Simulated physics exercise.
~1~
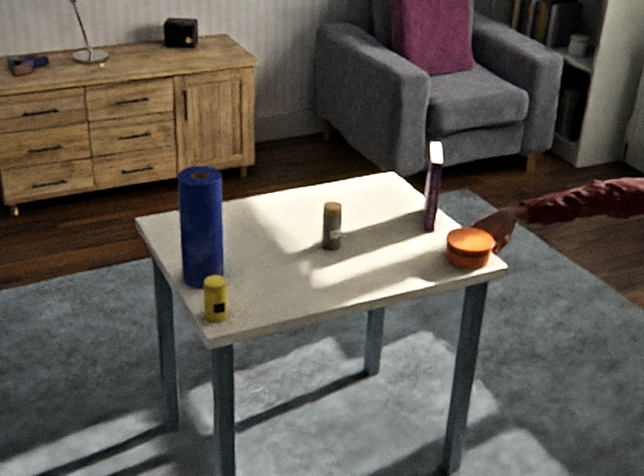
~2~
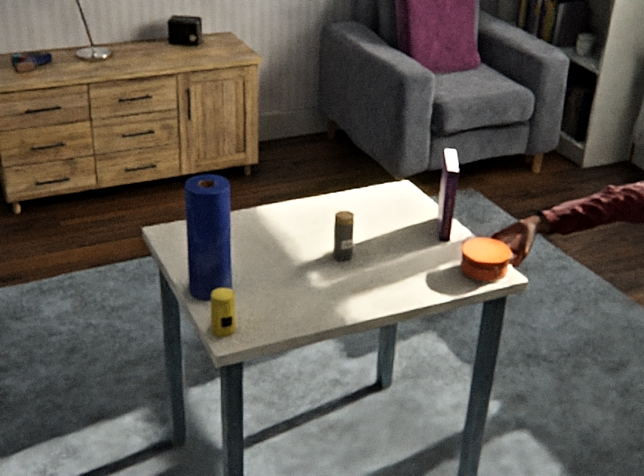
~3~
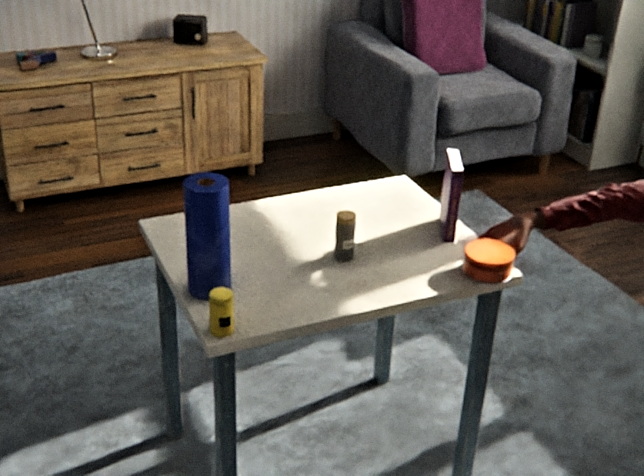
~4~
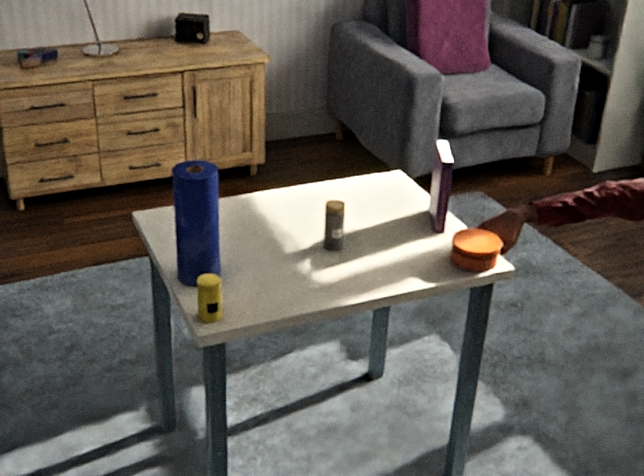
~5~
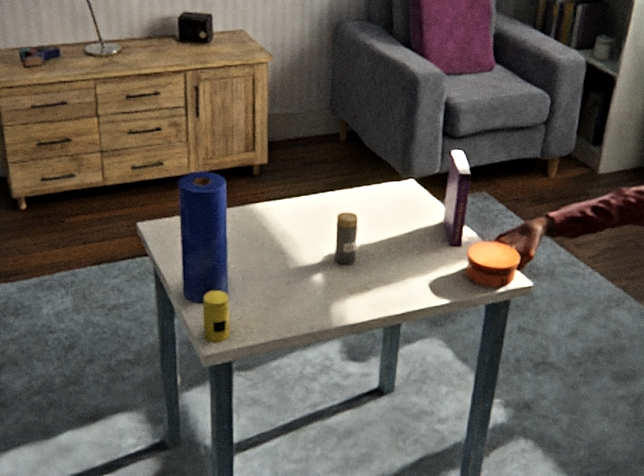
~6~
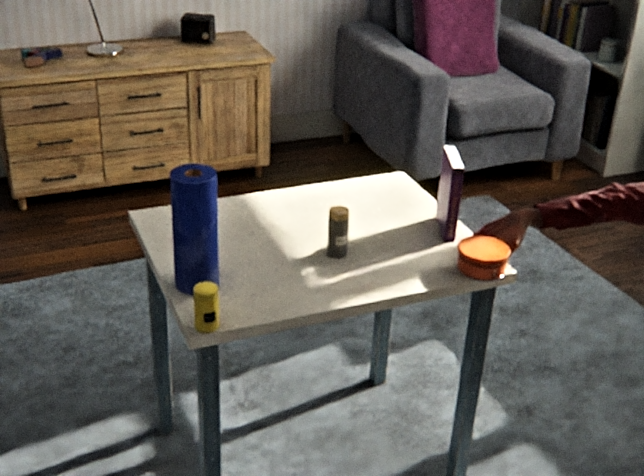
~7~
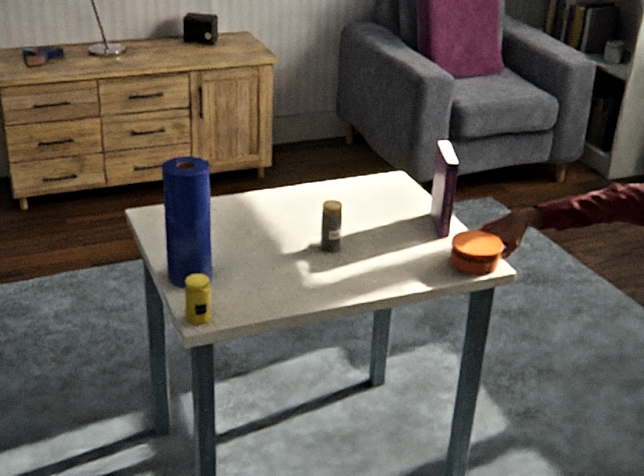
In a living room, a hand reached in from the right beside an orange tub as the small table jerked towards the viewer and back several times, and the tub, purple book, blue roll, grey shaker and yellow shaker all ended up still standing on it.
